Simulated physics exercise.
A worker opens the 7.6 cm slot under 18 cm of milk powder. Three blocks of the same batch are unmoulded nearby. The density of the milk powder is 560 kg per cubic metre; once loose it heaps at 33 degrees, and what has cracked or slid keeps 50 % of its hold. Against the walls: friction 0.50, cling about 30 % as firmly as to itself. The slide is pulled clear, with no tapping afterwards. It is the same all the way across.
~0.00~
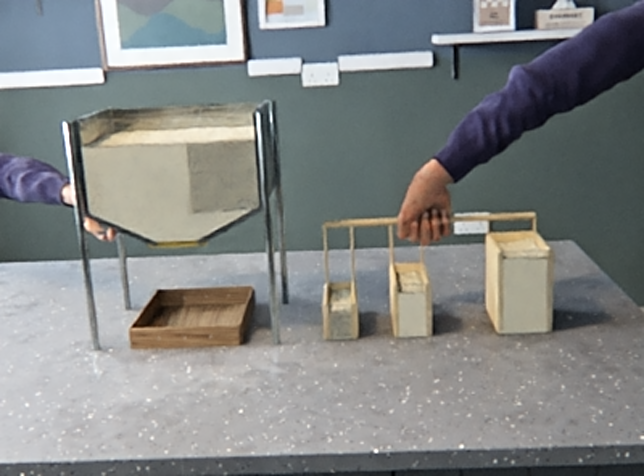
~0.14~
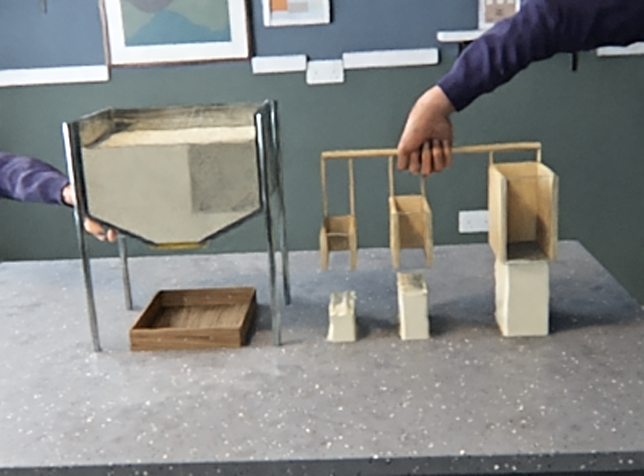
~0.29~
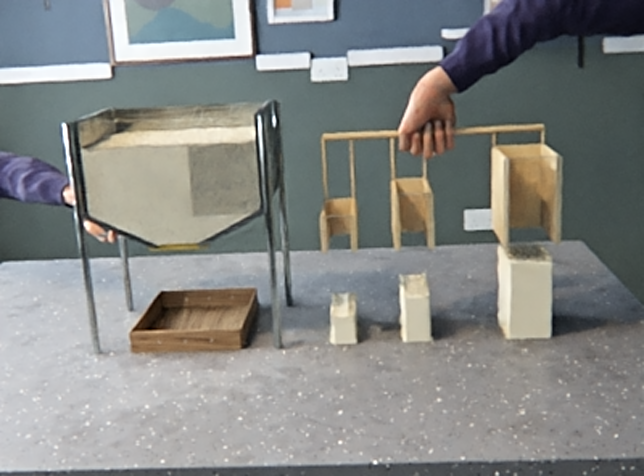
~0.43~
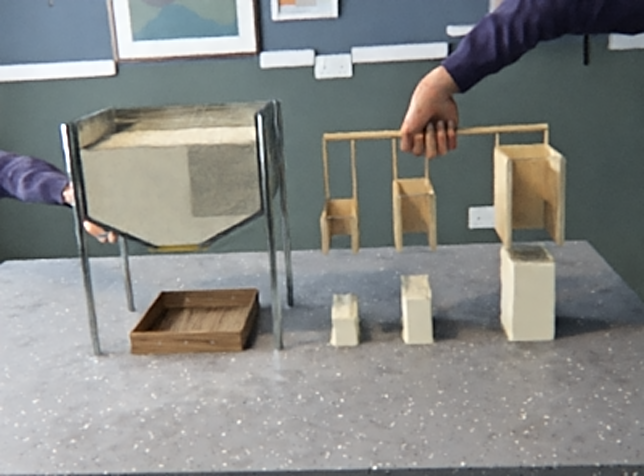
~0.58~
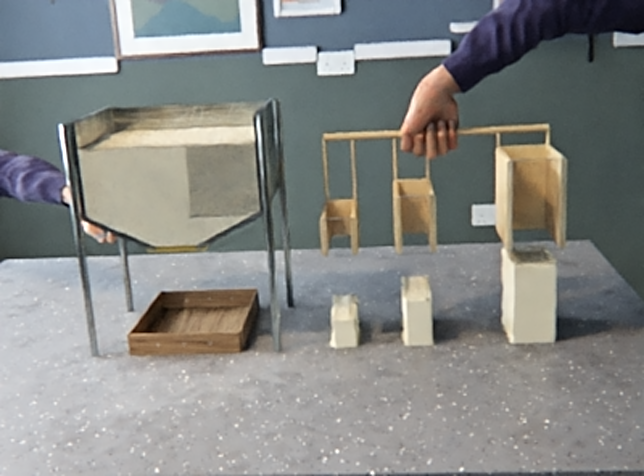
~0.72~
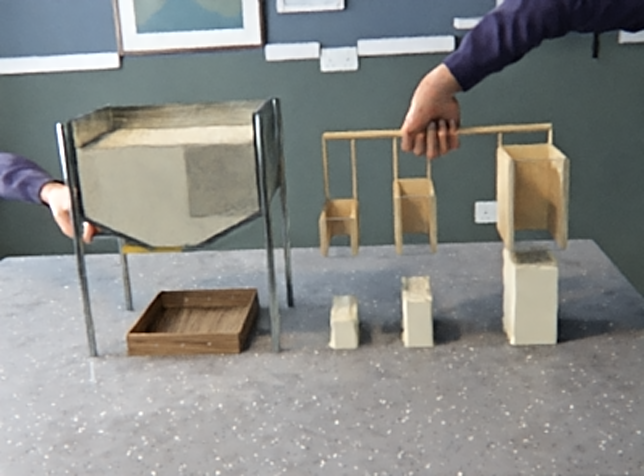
A hand in a purple sleeve grips a thin wooden rail at the right above a speckled grey table, seen from the front and slightly above, against a dark green wall. At left, another hand holds a pale, funnel-bottomed bin on metal legs over a brown tray. The rail lifts three wooden moulds off three cream blocks, then stays nearly still; the left hand shifts slightly left, while the view drifts slightly.
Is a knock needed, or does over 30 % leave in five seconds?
It blocks.
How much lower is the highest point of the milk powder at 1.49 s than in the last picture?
Some 0.0 cm.
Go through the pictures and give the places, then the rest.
In the first picture, end of the slide at (156, 245), not yet moved; top of the milk powder at (160, 144); blocks stand 5.5 cm, 8.9 cm, 14 cm (left to right).
In the second picture, end of the slide at (157, 246), not yet moved; top of the milk powder at (160, 145); blocks stand 5.5 cm, 8.9 cm, 14 cm (left to right).
In the third picture, end of the slide at (157, 248), not yet moved; top of the milk powder at (160, 146); blocks stand 5.5 cm, 8.9 cm, 14 cm (left to right).
In the fourth picture, end of the slide at (157, 249), not yet moved; top of the milk powder at (160, 147); blocks stand 5.5 cm, 8.9 cm, 14 cm (left to right).
In the fifth picture, end of the slide at (155, 250), not yet moved; top of the milk powder at (158, 147); blocks stand 5.5 cm, 8.9 cm, 14 cm (left to right).
In the sixth picture, end of the slide at (130, 251), moved 4.2 cm; top of the milk powder at (118, 148); blocks stand 5.5 cm, 8.9 cm, 14 cm (left to right).
After 1.07 s, 0 % has run out.
After 1.49 s, 0 % has run out.
After 1.90 s, 0 % has run out.
After 2.32 s, 0 % has run out.
After 5.62 s, at the end, 0 % has run out.
